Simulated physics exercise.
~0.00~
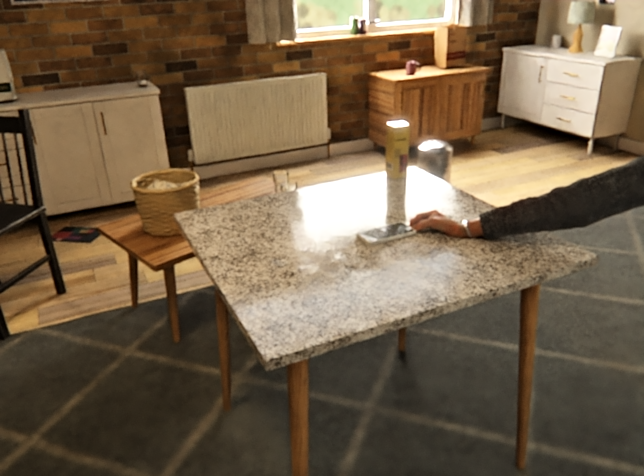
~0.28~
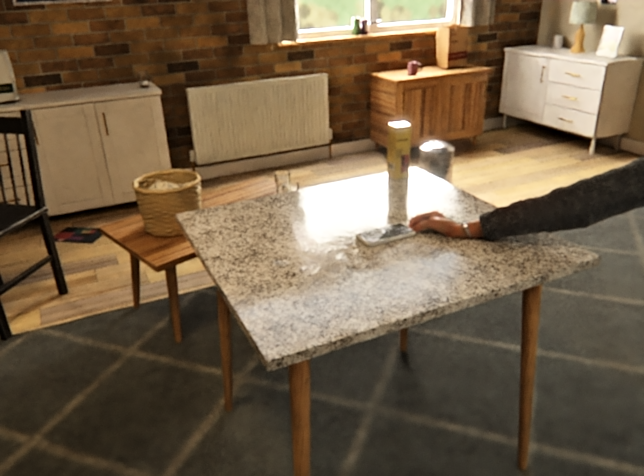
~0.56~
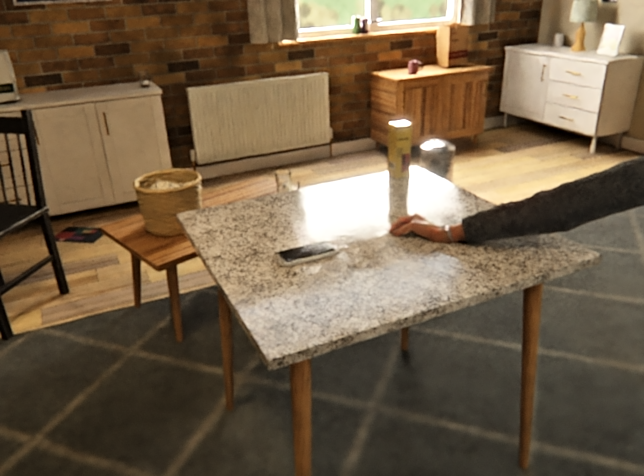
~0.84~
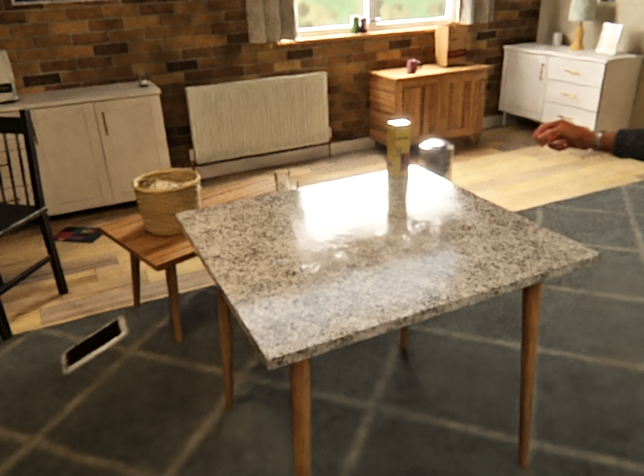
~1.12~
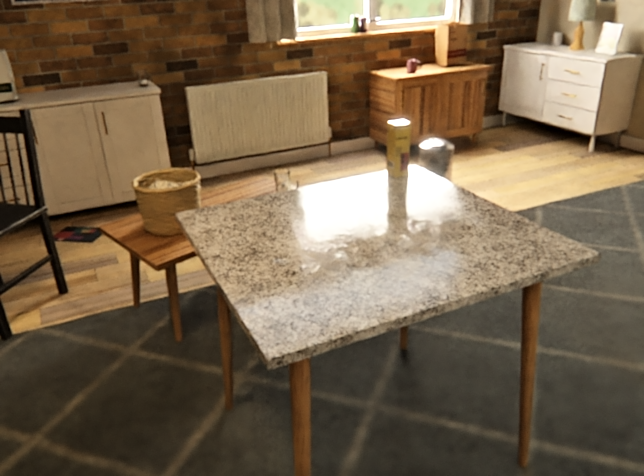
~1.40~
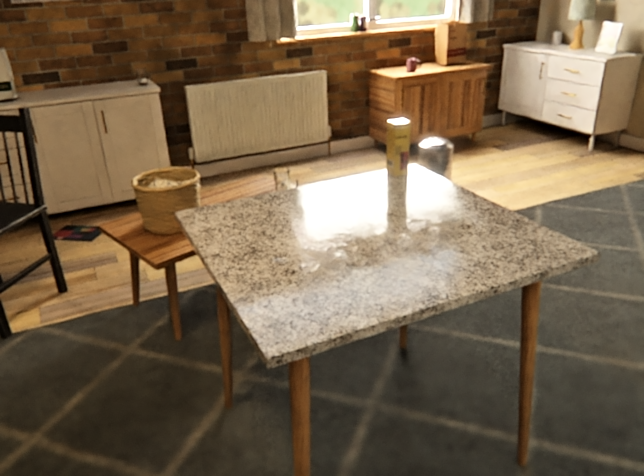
The clip opens on a speckled stone-topped table in a sunlit room with a brick wall, where a dark-sleeved arm reaches in from the right and rests its hand by a white phone near a tall yellow carton. The hand sends the phone sliding left across the tabletop, then lets go. As the arm draws back toward the right, the phone leaves the table and appears beyond its left side, tilted in midair. It then drops out of sight, and the arm is gone too. The carton stays standing on the otherwise clear tabletop.
